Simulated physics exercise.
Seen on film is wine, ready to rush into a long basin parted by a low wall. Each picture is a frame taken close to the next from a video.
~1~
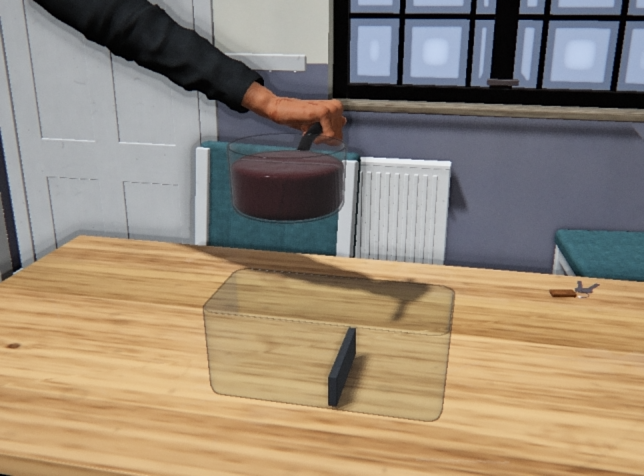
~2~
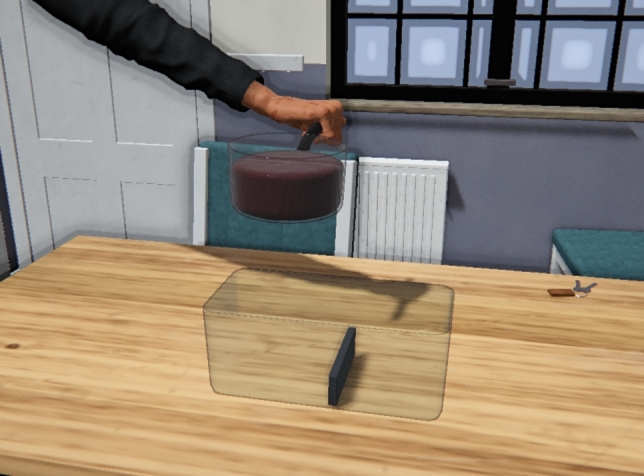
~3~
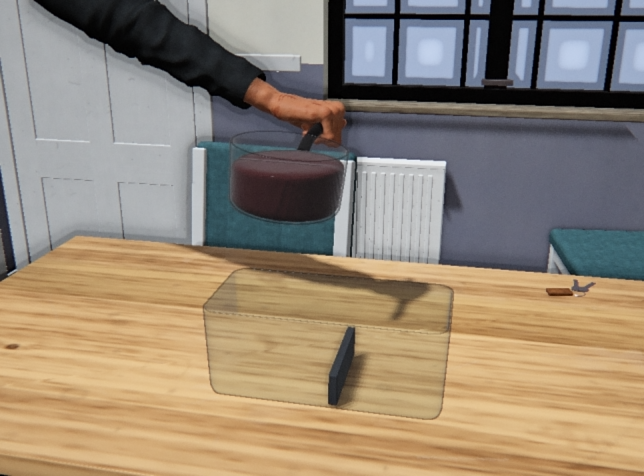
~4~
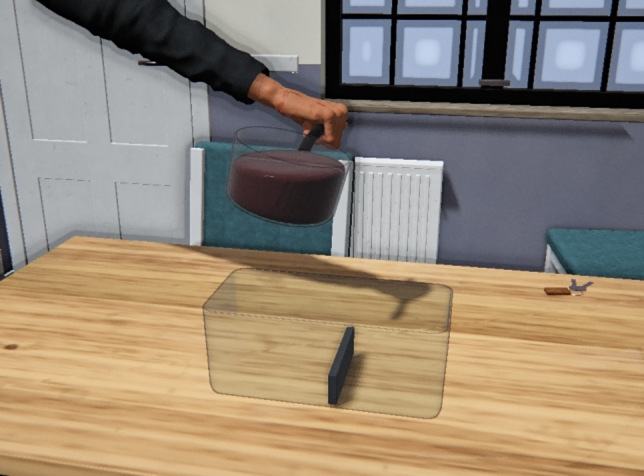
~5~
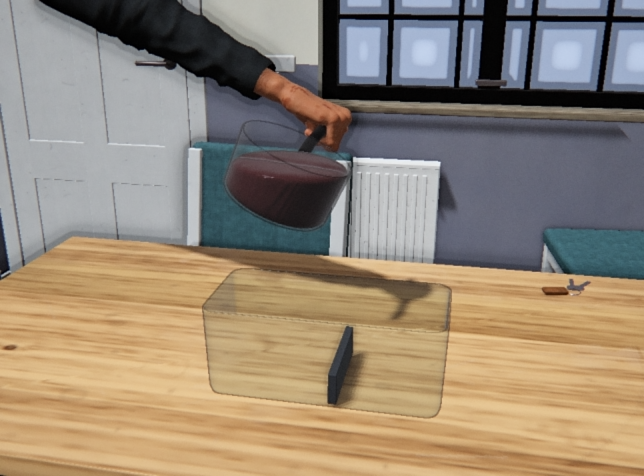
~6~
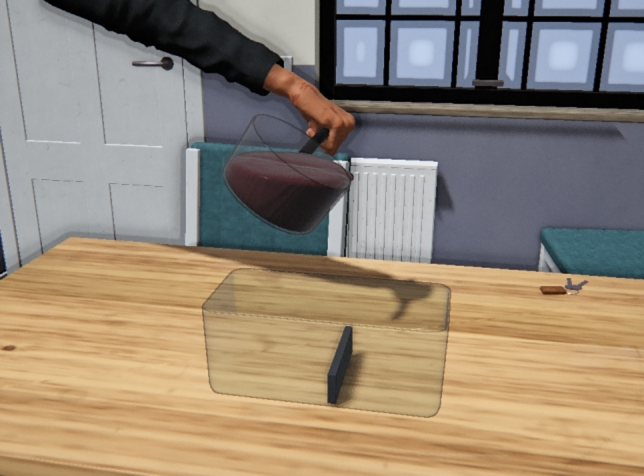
The footage shows a hand in a dark sleeve holding a clear container of dark red wine above a long transparent basin with a low dark wall on a wooden table, gradually tilting the container toward the right.
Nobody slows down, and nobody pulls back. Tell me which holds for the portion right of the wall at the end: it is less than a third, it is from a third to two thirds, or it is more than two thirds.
Upwards of two thirds.
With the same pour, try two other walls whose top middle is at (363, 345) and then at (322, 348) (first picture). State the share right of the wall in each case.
My guess is some 60 percent the first time and some 85 percent the second.
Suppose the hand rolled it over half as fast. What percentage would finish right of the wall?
Some 90 per cent.
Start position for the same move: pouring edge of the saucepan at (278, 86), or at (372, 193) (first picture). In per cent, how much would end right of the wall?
It comes to about 30 %, followed by about 75 %.
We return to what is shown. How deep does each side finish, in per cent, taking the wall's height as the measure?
20 % left, 80 % right.
A moment on, the saucepan is tipped on its side and 32 per cent is still to pour, 0 is left of the wall and 17 right of it.
Next, the saucepan is tipped right over and 9 per cent is still to pour, 4 is left of the wall and 73 right of it.
Then the saucepan is tipped right over and 2 per cent is still to pour, 12 is left of the wall and 70 right of it.
Later the saucepan is tipped right over and 0 per cent is still to pour, 18 is left of the wall and 78 right of it.
In the end 21 per cent lies left of the wall, 75 right of it and 4 outside.
